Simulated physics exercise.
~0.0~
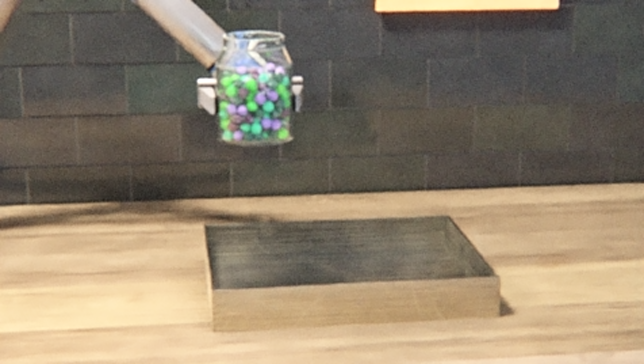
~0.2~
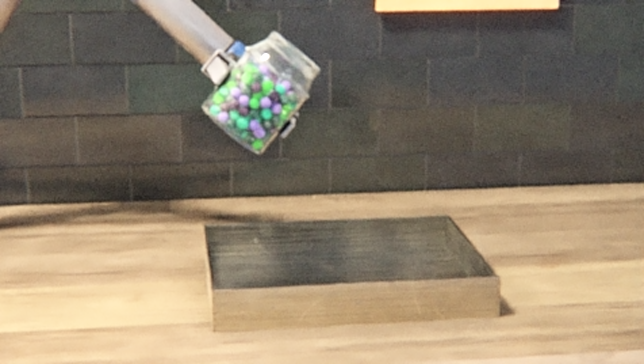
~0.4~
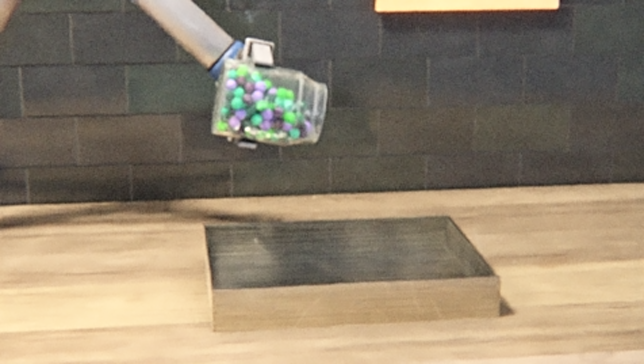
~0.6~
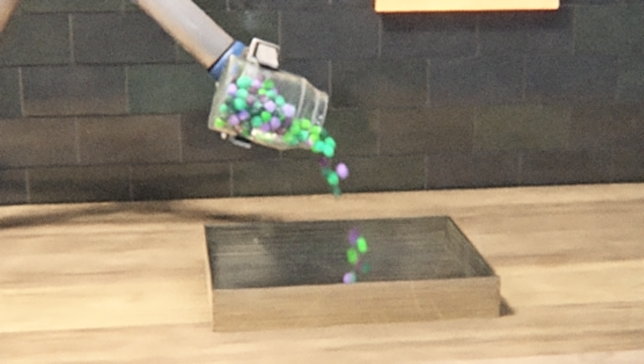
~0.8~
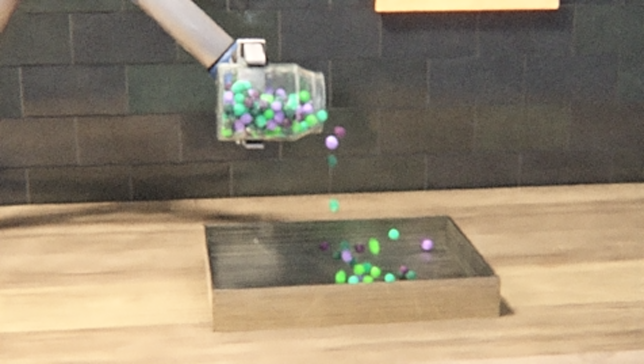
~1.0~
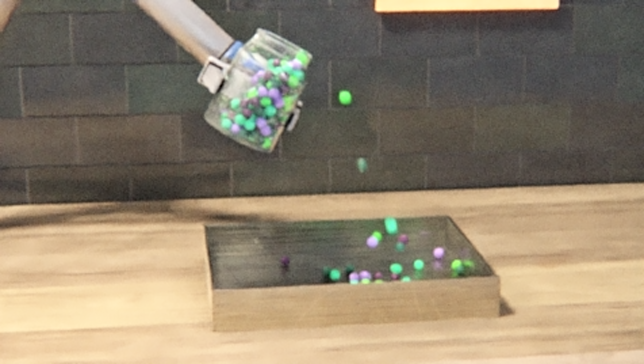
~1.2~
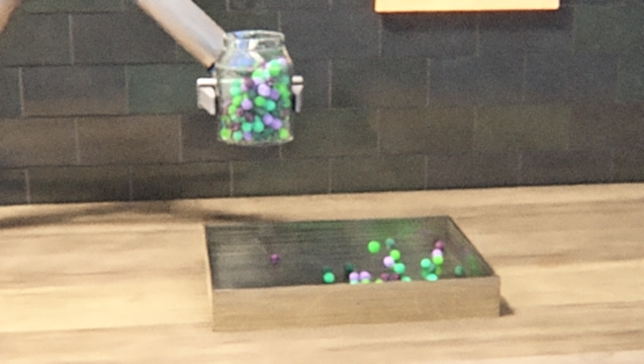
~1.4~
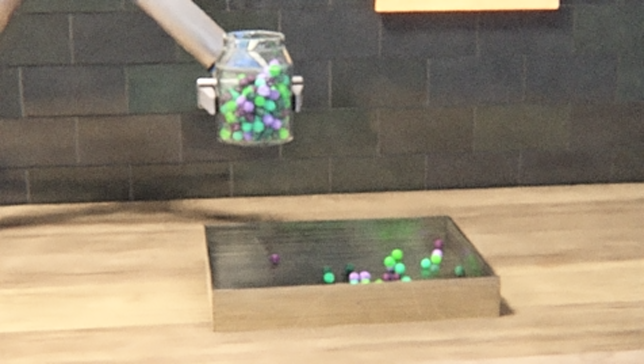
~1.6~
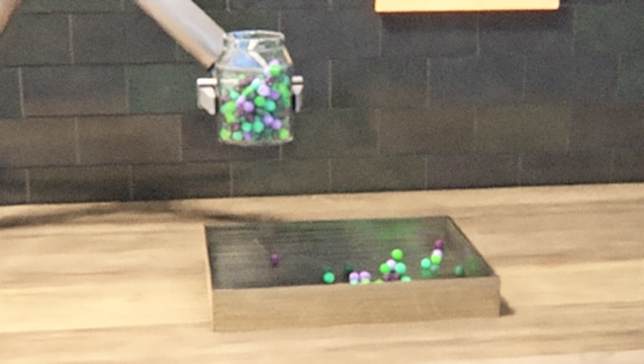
A clear glass jar filled with green, teal and purple round sweets is held upright by a robot arm reaching in from the upper left, seen from a still, slightly raised viewpoint. Below it, a shallow open tray with wooden sides and a dark inside sits on a pale wooden table before a dark tiled wall. The arm tips the jar to the right until it lies on its side, and sweets spill from its mouth, scattering and bouncing in the tray. The jar then swings back upright as the last few drop. It ends still mostly full, with a small scattering resting in the tray.
